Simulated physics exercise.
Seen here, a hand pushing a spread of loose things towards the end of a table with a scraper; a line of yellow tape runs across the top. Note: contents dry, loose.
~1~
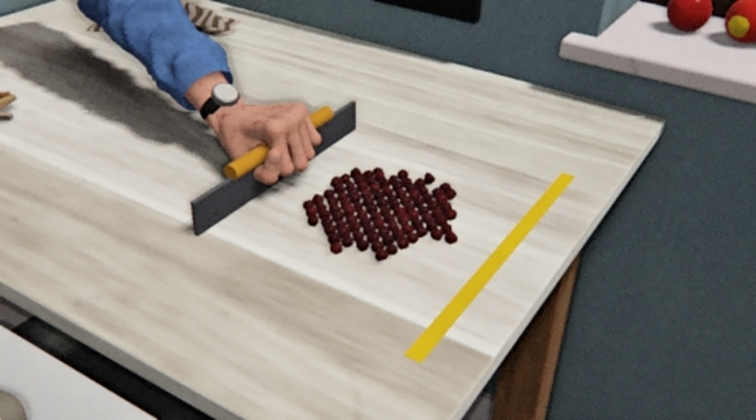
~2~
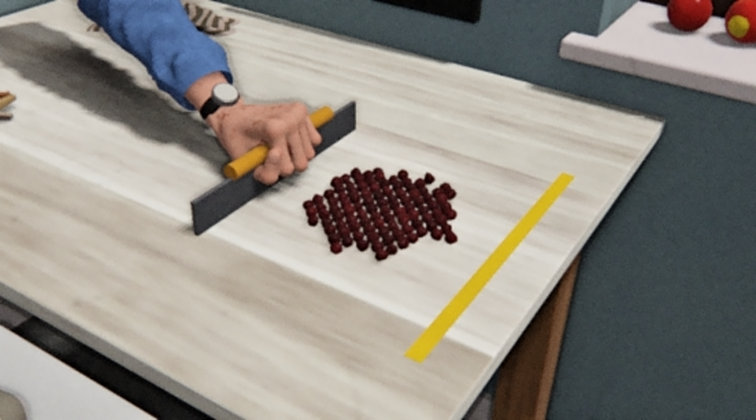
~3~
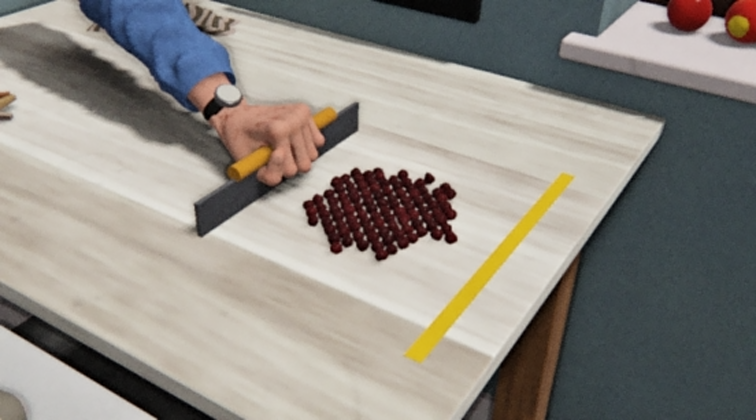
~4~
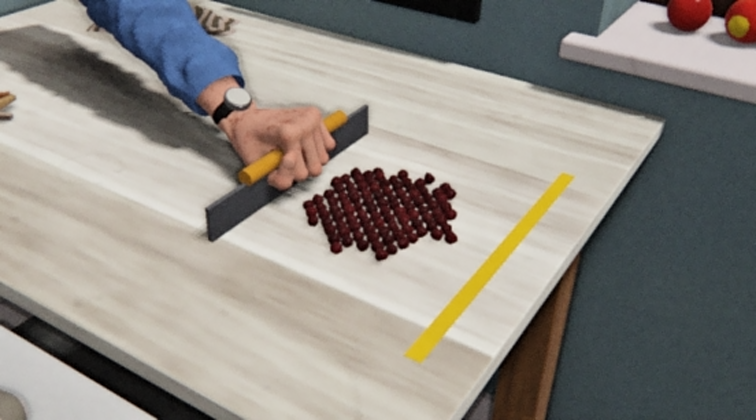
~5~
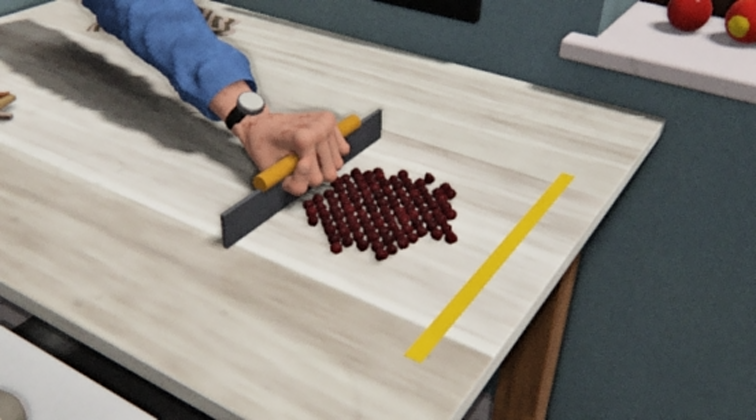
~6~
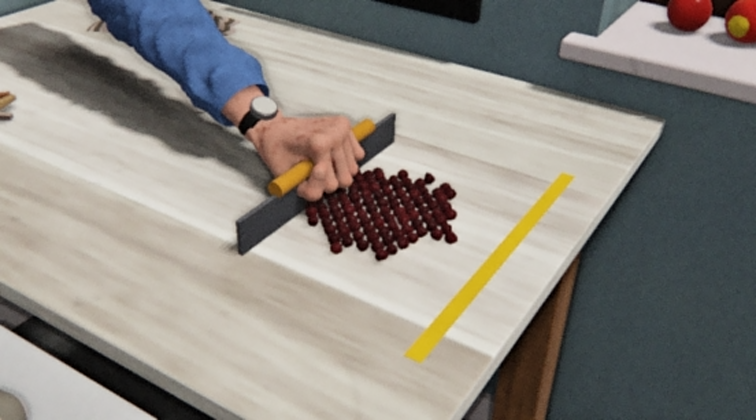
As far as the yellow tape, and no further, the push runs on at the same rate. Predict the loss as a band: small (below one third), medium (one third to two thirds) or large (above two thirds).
Medium.
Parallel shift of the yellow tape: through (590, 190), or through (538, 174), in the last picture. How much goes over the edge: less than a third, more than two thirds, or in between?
First try: Over two thirds; second try: Under a third.
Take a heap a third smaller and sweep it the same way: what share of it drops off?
Some 40 per cent of the pieces.
Soon after the last picture, scraper still moving, near (417, 192); heap all on the table, its front near (519, 250).
A little later, scraper stopped at the yellow tape; heap about a third over the edge.
Later still, scraper stopped at the yellow tape; heap about half over the edge.
At rest, scraper stopped at the yellow tape; heap about half over the edge.
